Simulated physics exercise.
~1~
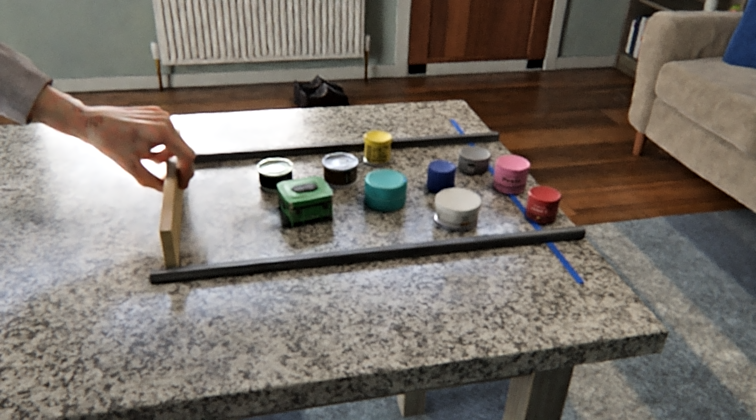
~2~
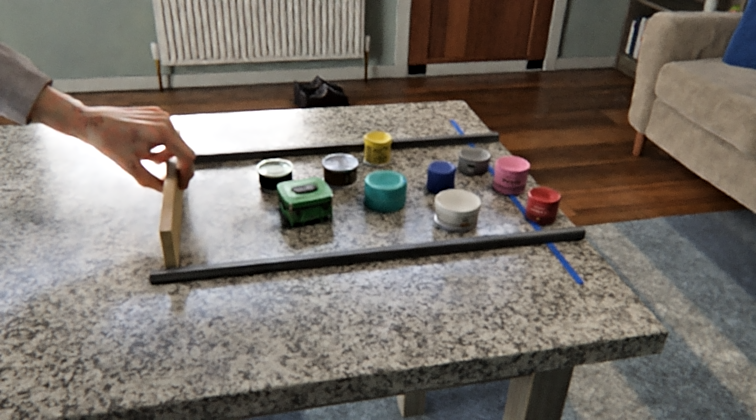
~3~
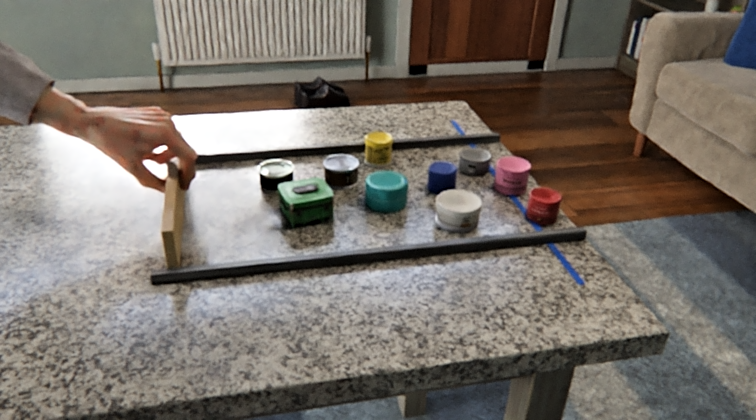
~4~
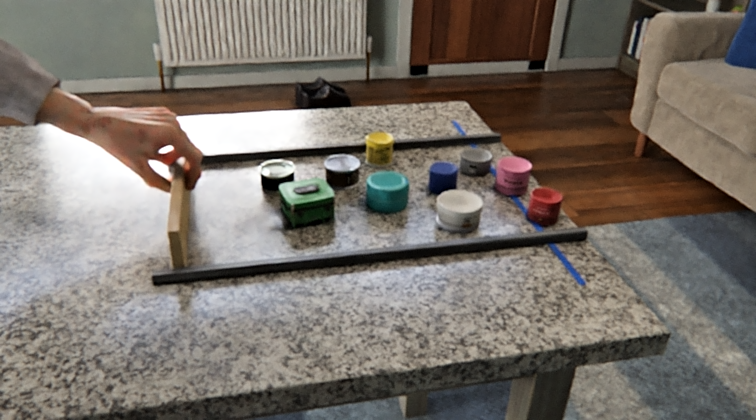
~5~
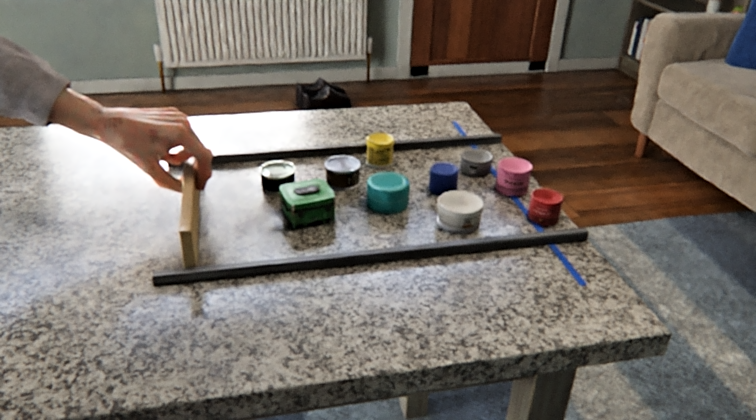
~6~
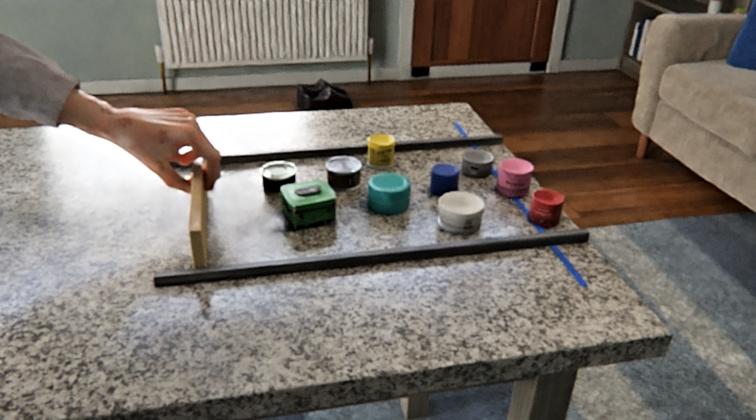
A hand reaches in from the left over a speckled stone tabletop, seen from slightly above in a room with a radiator and sofa. It grips an upright wooden board left of green, black, brown, yellow, turquoise, blue, white, grey, pink and red containers, between two dark rails near blue tape. The hand slides the board slightly right, while the containers stay essentially in place.
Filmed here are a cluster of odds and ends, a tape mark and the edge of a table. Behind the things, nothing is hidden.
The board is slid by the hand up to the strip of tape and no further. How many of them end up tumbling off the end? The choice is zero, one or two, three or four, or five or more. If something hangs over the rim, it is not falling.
Pushes off five or more.
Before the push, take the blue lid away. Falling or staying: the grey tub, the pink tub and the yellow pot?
Grey tub down, pink tub down, yellow pot still up.
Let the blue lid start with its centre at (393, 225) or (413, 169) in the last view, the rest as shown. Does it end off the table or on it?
Well, the blue lid stays aboard in the first case and is gone in the second.
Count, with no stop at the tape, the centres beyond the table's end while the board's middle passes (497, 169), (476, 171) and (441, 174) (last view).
Counts: 5, 2, 0.
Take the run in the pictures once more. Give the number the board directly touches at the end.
4 end up touching it.
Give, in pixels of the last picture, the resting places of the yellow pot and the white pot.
Final spots - yellow pot (494, 143), white pot (554, 209).
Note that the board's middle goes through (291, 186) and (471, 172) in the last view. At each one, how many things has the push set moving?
The counts are 2 and 10.
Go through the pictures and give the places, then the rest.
In the first picture, red tub (543, 205); pink tub (511, 175); grey tub (474, 161); board (174, 192); tape (503, 184).
In the second picture, pink tub (511, 176); brown tin (340, 171).
In the third picture, grey tub (475, 162); black pot (276, 177).
In the fourth picture, red tub (545, 206); green case (307, 202).
In the fifth picture, pink tub (513, 177); turquoise lid (388, 192).
In the sixth picture, red tub (546, 208); pink tub (514, 178); grey tub (477, 163); board (199, 193); tape (506, 187).
Soon after, none off yet; red tub at rest near (546, 208); pink tub at rest near (514, 178); grey tub at rest near (477, 163).
Then, none off yet; red tub at rest near (546, 208); pink tub tipped a little near (556, 177); grey tub moved about its own width near (506, 155).
At rest, the number that fall off is five or more; fallen, brown tin, turquoise lid, blue lid, grey tub, pink tub and red tub.
